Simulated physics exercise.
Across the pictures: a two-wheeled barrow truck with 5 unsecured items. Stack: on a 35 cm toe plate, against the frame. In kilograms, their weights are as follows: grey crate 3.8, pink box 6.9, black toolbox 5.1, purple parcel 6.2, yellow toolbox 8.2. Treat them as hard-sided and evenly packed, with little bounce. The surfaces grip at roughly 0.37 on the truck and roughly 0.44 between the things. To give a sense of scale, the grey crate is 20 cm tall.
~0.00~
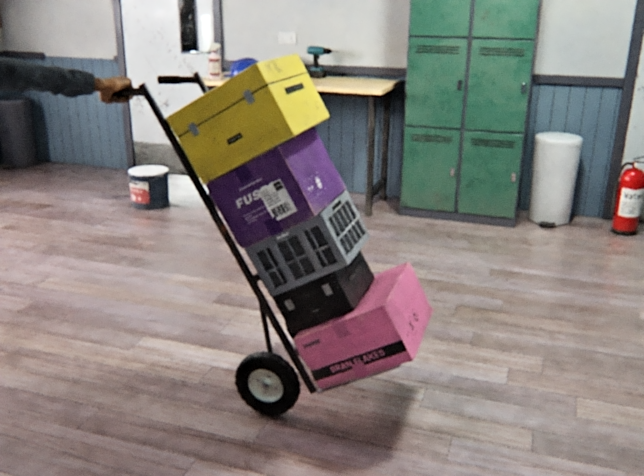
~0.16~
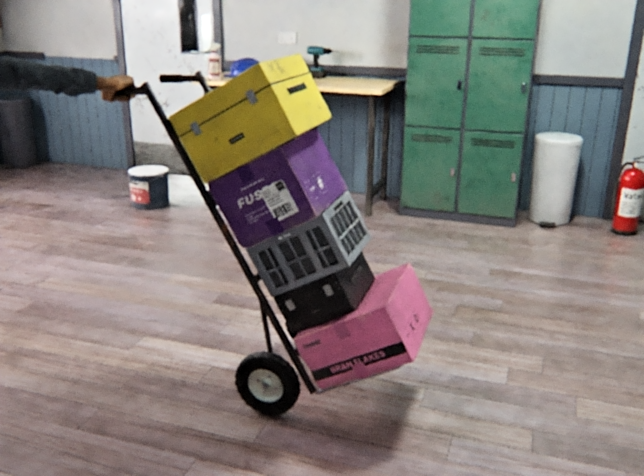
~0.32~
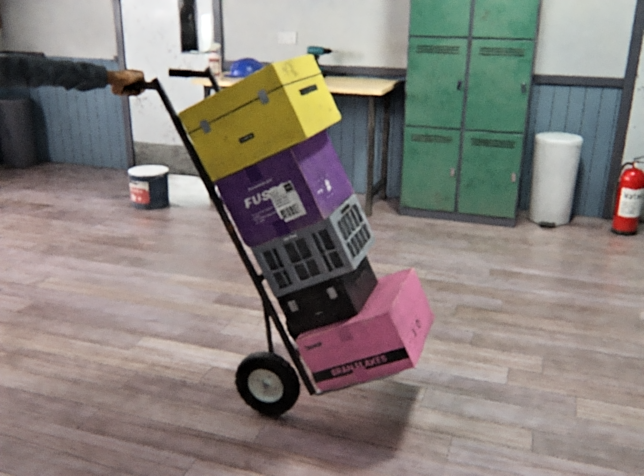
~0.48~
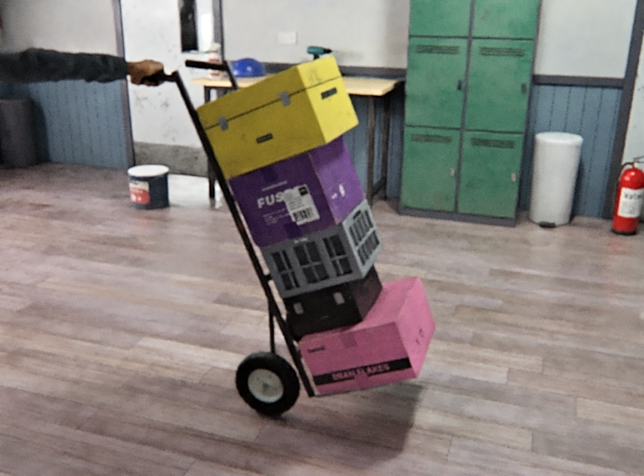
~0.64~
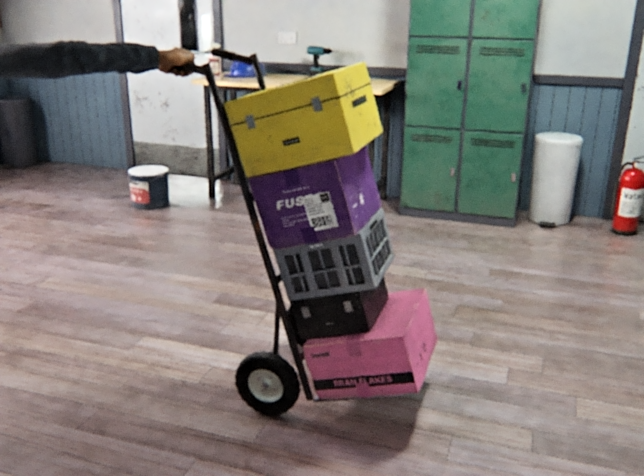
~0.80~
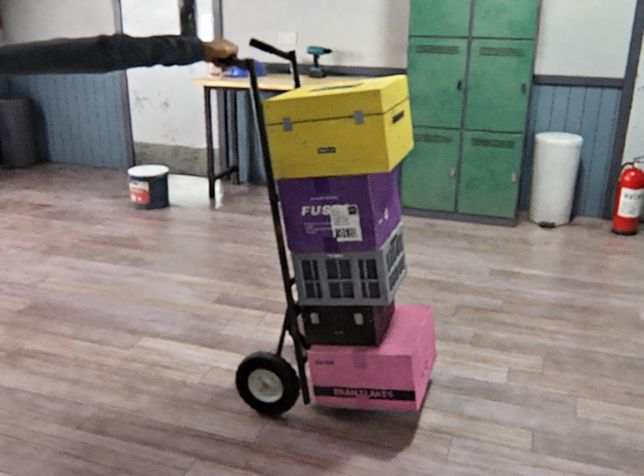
An outstretched arm at the left pushed the handle of a tilted hand truck, swinging it steadily closer to upright, while its stack of yellow, purple, grey, black and pink boxes straightened along with it.
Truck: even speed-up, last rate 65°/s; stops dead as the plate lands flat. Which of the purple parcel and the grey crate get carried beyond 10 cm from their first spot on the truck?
As I see it, purple parcel: Goes. Grey crate: Goes.
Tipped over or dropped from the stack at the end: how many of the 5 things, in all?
3.
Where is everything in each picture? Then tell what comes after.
In the first picture, 30° short of upright; purple parcel (279, 187); grey crate (309, 243).
In the second picture, 29° short of upright; yellow toolbox (253, 117); pink box (367, 325).
In the third picture, 27° short of upright; black toolbox (329, 290); yellow toolbox (263, 116).
In the fourth picture, 23° short of upright; pink box (371, 334); black toolbox (334, 293).
In the fifth picture, 17° short of upright; yellow toolbox (307, 118); pink box (374, 342).
In the sixth picture, 9° short of upright; purple parcel (342, 201); grey crate (351, 263).
After 1.40 s, truck upright; purple parcel tipped 34° from how it sat near (427, 219); grey crate tipped 34° from how it sat near (388, 268); yellow toolbox tipped 34° from how it sat.
After 1.70 s, truck upright; grey crate, purple parcel and yellow toolbox now dropped from the stack.
At rest (2.7 s), dropped from the stack, grey crate, purple parcel and yellow toolbox; the other 2 in place, give or take 10 cm. In the last view, purple parcel near (513, 381), grey crate near (455, 318).
